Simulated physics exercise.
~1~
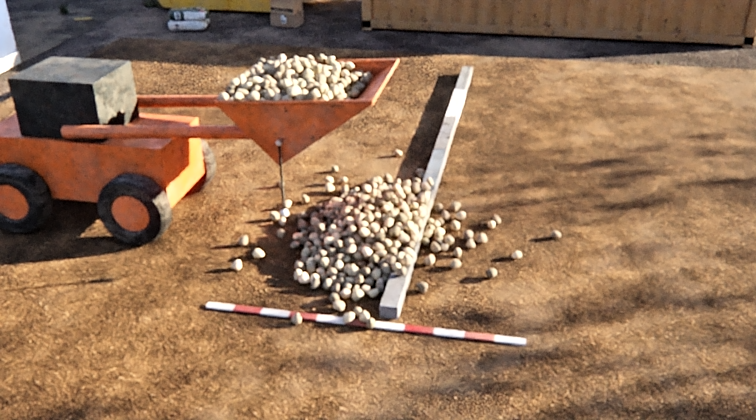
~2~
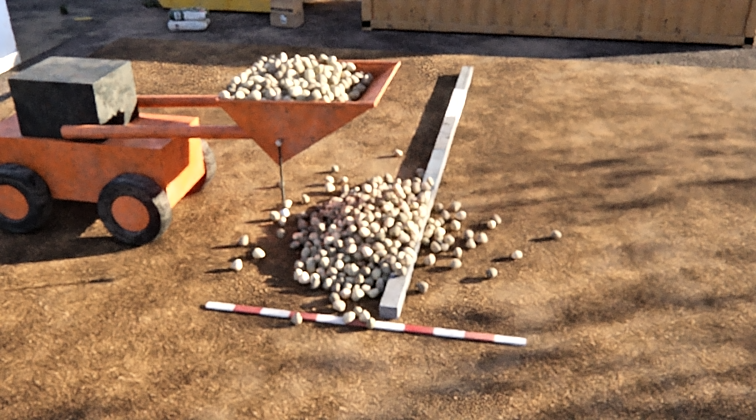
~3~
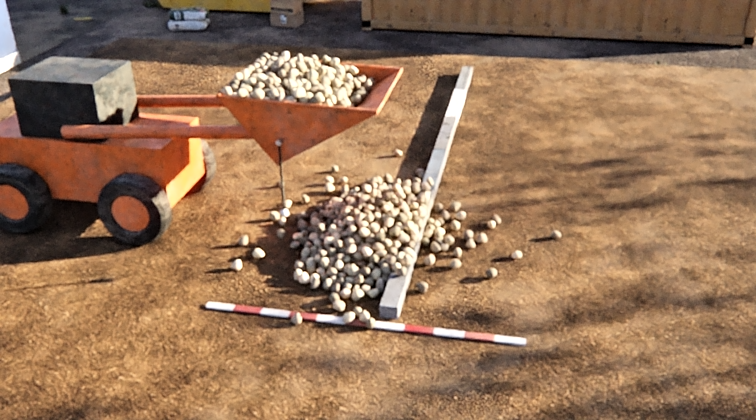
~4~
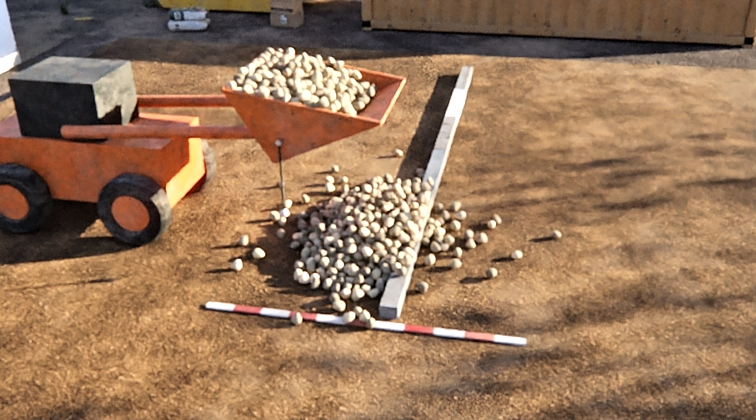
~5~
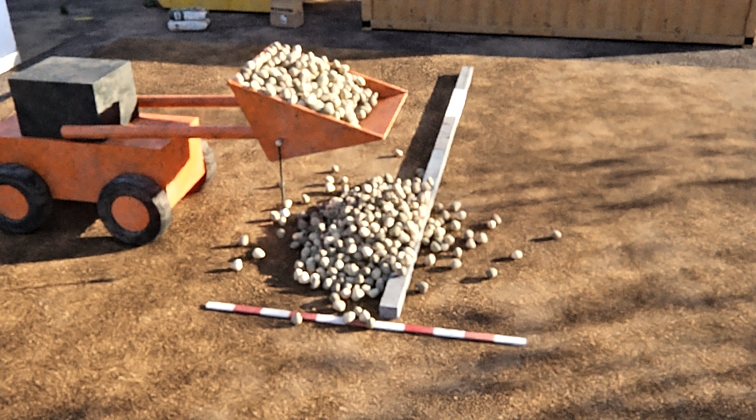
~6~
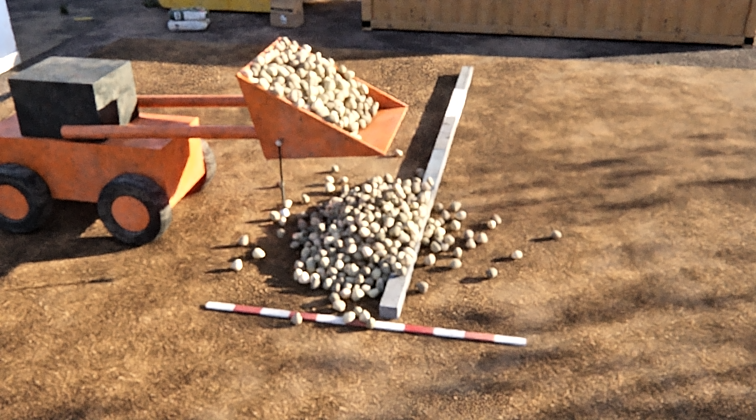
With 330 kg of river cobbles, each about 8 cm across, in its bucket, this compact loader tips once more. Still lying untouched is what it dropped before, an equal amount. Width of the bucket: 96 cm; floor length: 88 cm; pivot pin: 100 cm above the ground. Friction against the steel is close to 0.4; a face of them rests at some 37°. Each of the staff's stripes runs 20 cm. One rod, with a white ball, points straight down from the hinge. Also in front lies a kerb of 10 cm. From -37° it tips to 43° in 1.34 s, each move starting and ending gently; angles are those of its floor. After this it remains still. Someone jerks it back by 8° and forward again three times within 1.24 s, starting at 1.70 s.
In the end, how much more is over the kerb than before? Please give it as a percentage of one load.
By the end about 48 per cent more lies there.
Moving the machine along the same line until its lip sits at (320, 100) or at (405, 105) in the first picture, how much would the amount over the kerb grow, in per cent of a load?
The first position would add some 5 per cent, the second some 85.
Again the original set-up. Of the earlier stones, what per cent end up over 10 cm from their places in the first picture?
Roughly 5 % of them.
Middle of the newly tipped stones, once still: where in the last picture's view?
Around (414, 223).
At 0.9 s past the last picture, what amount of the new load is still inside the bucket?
Reading: Near 40 % of the load.
Then, 0.4 s after the last picture the floor is at 31°; in per cent of one load, 97 in the bucket, 97 on this side of the kerb, 5 over the kerb; the foremost stones are at (496, 240).
Then, 0.9 s after the last picture the floor is at 43°; in per cent of one load, 39 in the bucket, 145 on this side of the kerb, 15 over the kerb; the foremost stones are at (497, 238).
Then, 2.8 s after the last picture the floor is at 43°; in per cent of one load, 0 in the bucket, 146 on this side of the kerb, 53 over the kerb; the foremost stones are at (625, 223).
Then, 5.3 s after the last picture the floor is at 43°; in per cent of one load, 0 in the bucket, 146 on this side of the kerb, 53 over the kerb; the foremost stones are at (625, 223). Net gain over the kerb, 48.
